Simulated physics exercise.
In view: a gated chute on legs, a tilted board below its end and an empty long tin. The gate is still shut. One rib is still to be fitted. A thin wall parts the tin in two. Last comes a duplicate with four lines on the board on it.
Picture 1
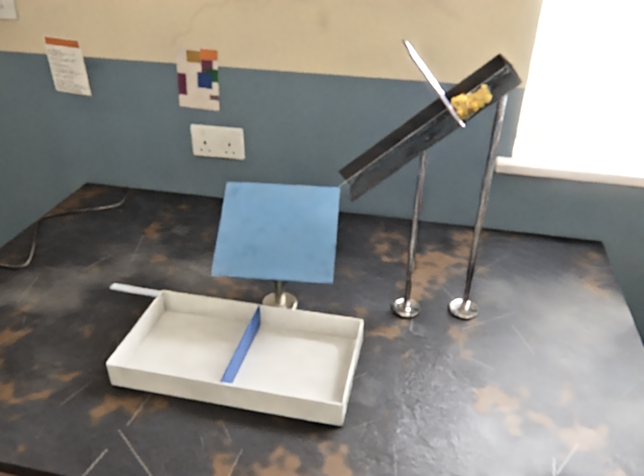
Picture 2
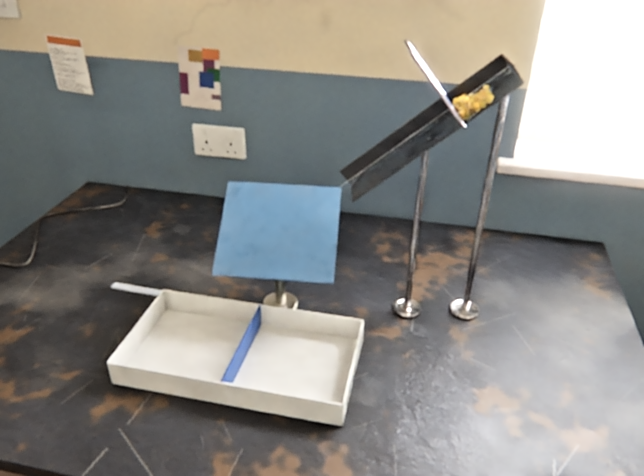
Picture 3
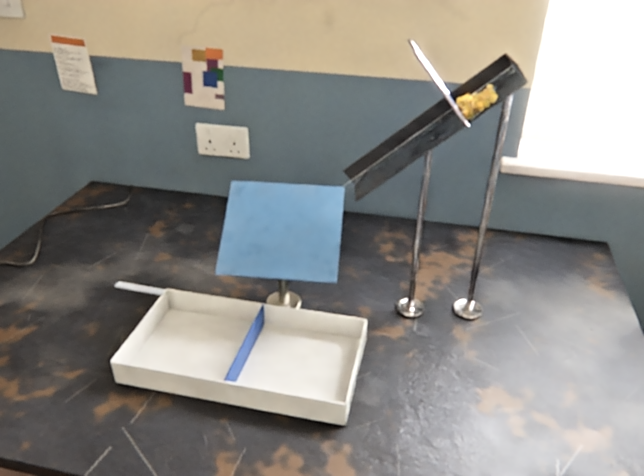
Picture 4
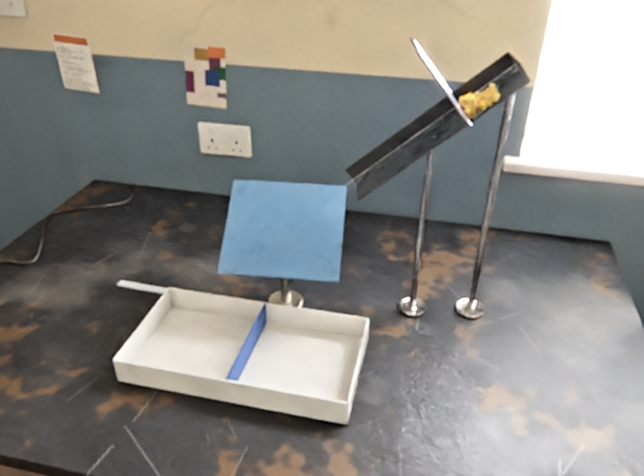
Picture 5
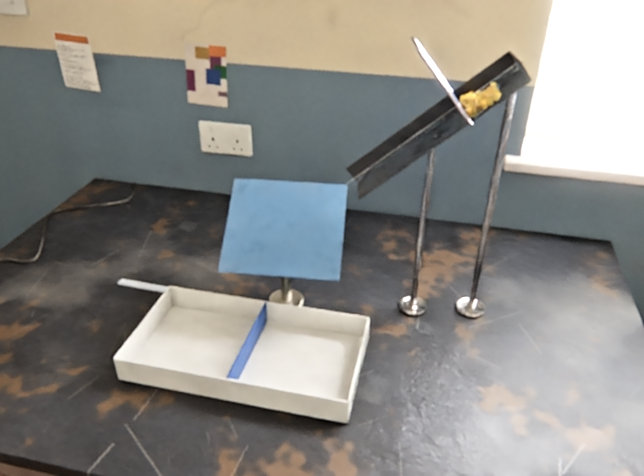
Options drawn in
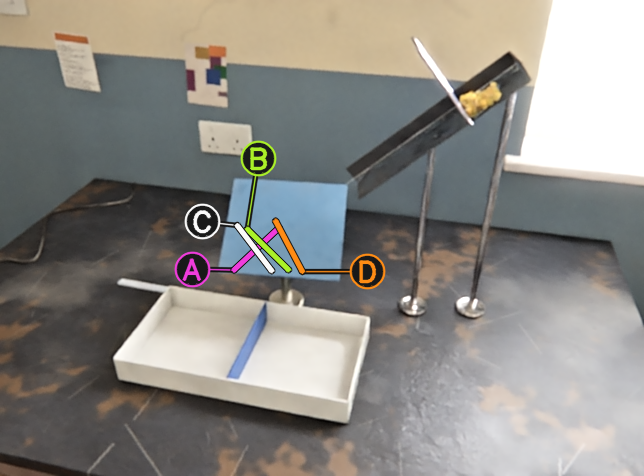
The clip shows yellow puffed pieces behind a closed gate in a sloping dark chute on legs, beside a tilted blue board and an empty, divided white tray; nothing moves except a slight shift of the view.
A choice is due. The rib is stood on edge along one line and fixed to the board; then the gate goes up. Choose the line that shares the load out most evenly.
It is A.
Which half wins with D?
The right half.
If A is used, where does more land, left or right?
Left.
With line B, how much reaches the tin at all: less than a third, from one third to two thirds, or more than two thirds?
It is more than two thirds.
On the marked copy, line A from (279, 227) to (233, 270); line B from (247, 229) to (288, 269); line C from (237, 225) to (271, 270); line D from (275, 221) to (302, 271).
If A is chosen, of what is caught, about two thirds in the left half, about a third in the right.
If B is chosen, of what is caught, a small part in the left half, most in the right.
If C is chosen, of what is caught, about a quarter in the left half, most in the right.
If D is chosen, of what is caught, a small part in the left half, most in the right.
